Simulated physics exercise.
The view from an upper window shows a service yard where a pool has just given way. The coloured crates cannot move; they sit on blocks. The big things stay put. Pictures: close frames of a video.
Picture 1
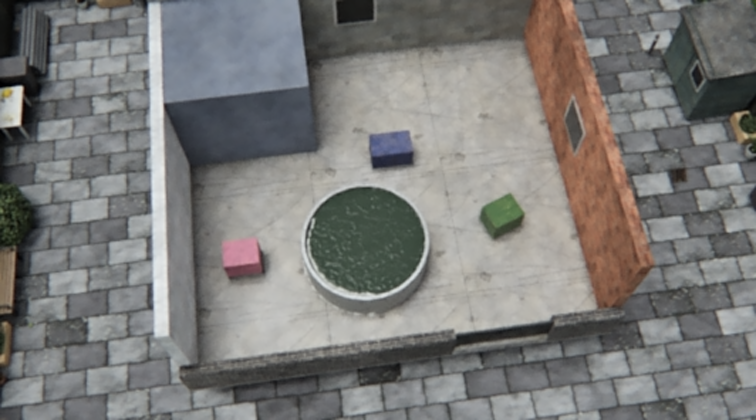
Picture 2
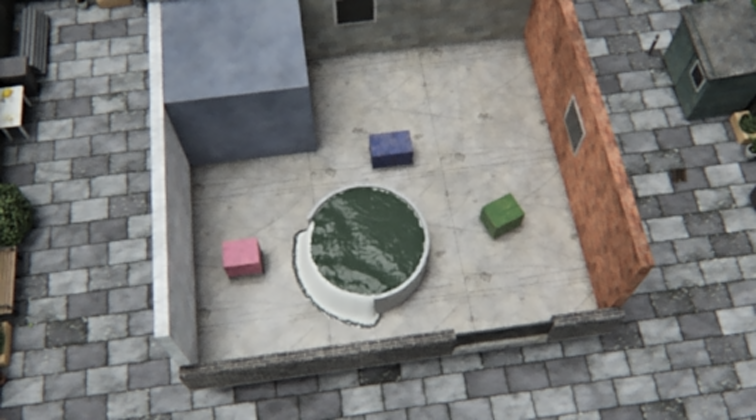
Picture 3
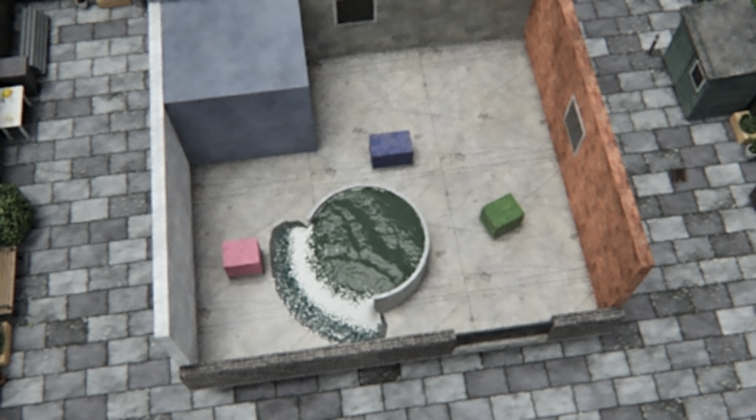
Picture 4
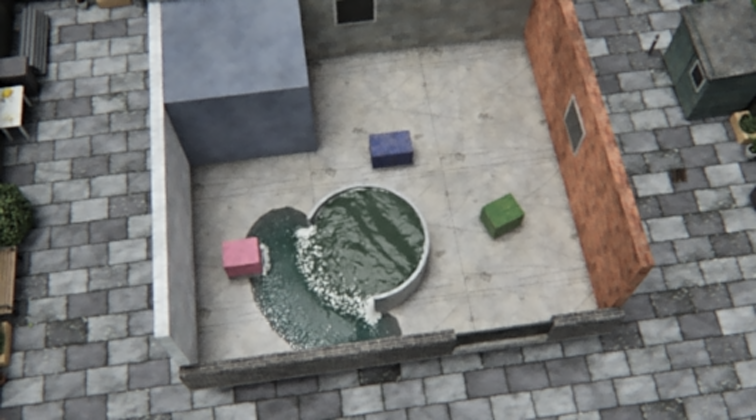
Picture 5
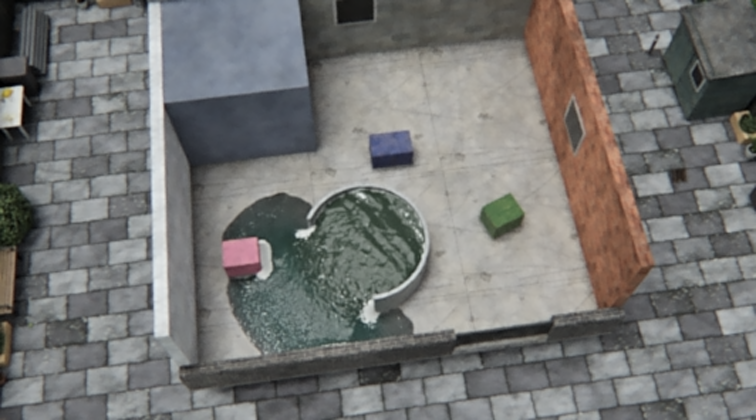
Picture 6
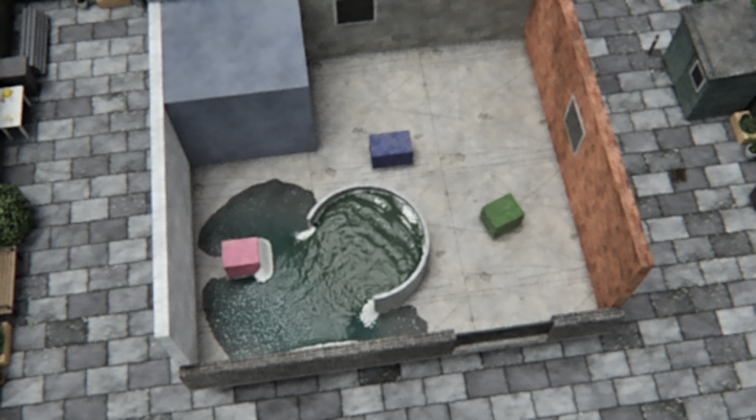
Dark green water bursts from a round pool's lower left side and surrounds a pink block.
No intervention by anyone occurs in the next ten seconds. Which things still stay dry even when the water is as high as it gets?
Taking each one: The blue crate does not stay dry; the pink crate does not stay dry; the green crate does not stay dry.
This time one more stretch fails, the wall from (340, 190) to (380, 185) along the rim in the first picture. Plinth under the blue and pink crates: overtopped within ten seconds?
Well, the blue crate gets reached, and the pink crate is never reached as well.
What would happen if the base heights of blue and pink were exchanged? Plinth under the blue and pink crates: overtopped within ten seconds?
Blue: Is reached; pink: Is reached.
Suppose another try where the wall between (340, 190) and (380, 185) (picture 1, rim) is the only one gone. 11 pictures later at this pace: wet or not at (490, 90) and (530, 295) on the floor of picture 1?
First spot left untouched, second spot left untouched.
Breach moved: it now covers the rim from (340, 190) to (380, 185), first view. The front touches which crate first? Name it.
The blue-painted one.
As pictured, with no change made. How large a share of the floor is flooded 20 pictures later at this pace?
Around 50 percent, give or take.
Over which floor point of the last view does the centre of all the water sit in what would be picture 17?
At roughly (294, 290).
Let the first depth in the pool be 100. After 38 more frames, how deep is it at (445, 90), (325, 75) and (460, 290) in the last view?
2, 0, 4 %.
A moment on, water covers 30 % of the floor; the blue crate not reached, the pink crate water round its plinth, the green crate not reached.
Next, water covers 40 % of the floor; the blue crate not reached, the pink crate water round its plinth, the green crate not reached.
Then, water covers 50 % of the floor; the blue crate water round its plinth, the pink crate water round its plinth, the green crate water round its plinth.
Later, water covers 80 % of the floor; the blue crate water round its plinth, the pink crate water round its plinth, the green crate water round its plinth.
In the end, water covers 95 % of the floor; the blue crate was topped, the pink crate was topped, the green crate was topped.
